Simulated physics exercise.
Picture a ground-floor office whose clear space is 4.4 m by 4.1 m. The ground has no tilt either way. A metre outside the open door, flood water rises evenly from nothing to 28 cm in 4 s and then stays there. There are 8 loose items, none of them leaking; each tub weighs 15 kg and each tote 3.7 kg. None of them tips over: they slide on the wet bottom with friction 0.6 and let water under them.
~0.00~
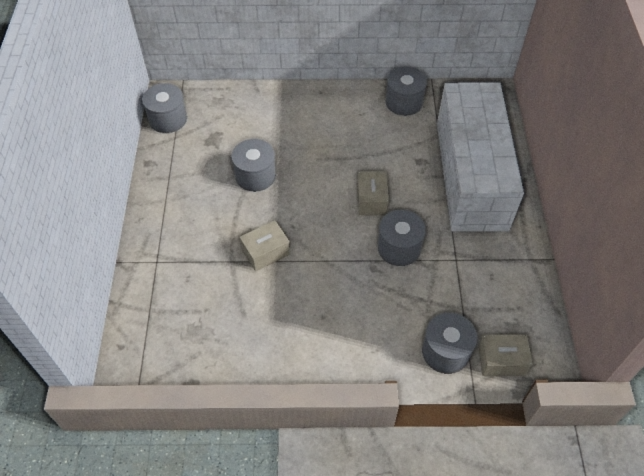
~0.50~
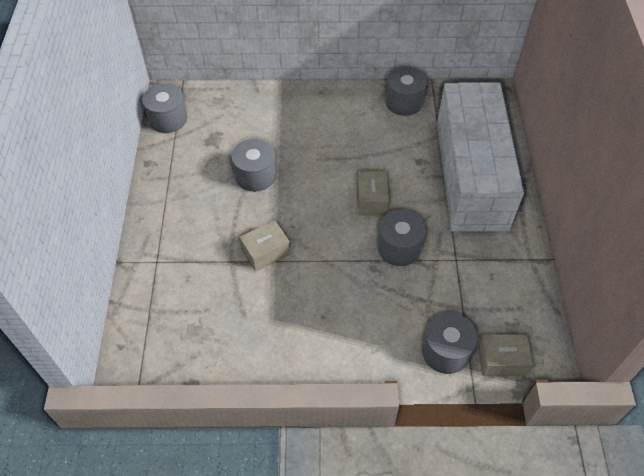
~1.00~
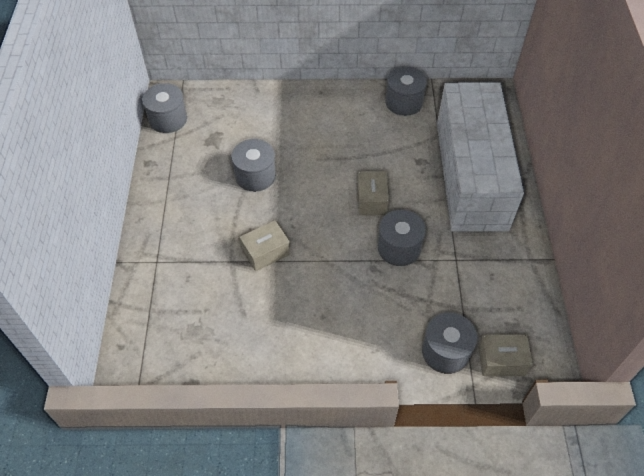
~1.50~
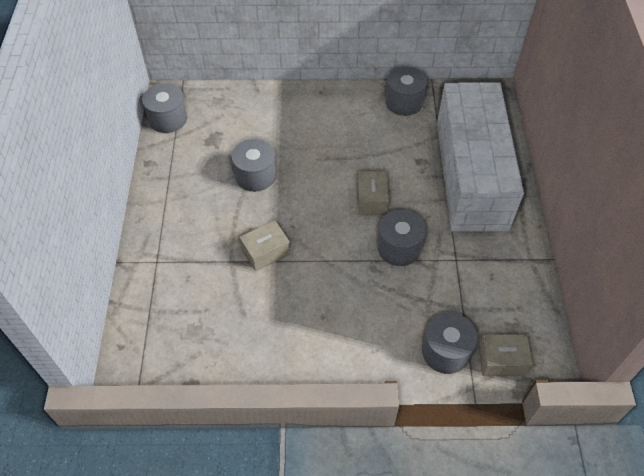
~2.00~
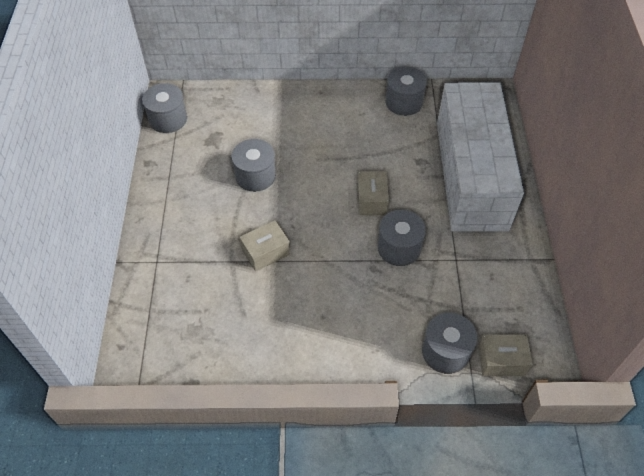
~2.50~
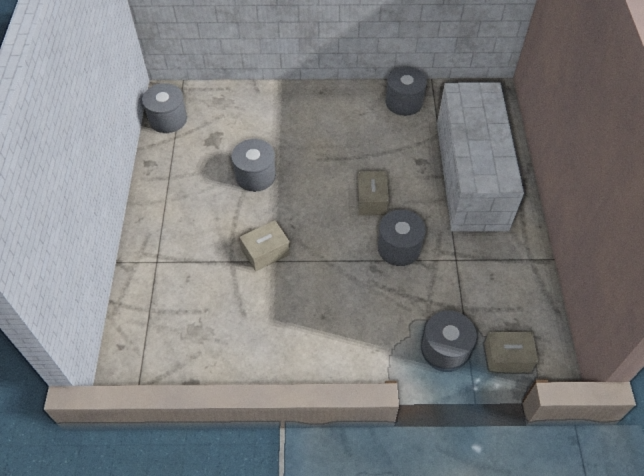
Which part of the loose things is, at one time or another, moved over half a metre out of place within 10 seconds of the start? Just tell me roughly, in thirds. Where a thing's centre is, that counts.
Upper band.
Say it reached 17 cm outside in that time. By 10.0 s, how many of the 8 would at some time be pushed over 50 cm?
Then 3 of them.
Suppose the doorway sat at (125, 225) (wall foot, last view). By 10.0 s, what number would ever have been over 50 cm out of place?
The count would be 7.
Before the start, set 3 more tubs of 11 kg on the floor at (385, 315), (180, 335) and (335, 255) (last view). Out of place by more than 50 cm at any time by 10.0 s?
One by one, in that order: Above it, below it, above it.
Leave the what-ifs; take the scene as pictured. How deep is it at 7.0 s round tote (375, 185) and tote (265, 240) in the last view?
First about 3 cm, second about 9 cm.
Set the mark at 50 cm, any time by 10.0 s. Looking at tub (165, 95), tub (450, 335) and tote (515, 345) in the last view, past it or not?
In that order: Under, over, more.
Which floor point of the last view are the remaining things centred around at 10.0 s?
That lands at roughly (259, 138).
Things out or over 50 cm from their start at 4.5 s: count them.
Count: 2.
After 3.5 s 1 of 8 are over 50 cm from their spots; 0 afloat.
After 4.5 s 2 of 8 are over 50 cm from their spots; 1 afloat.
After 7.0 s 5 of 8 are over 50 cm from their spots; 4 afloat.
After 10.0 s 7 of 8 are over 50 cm from their spots, and 7 have been at some point; 8 afloat.
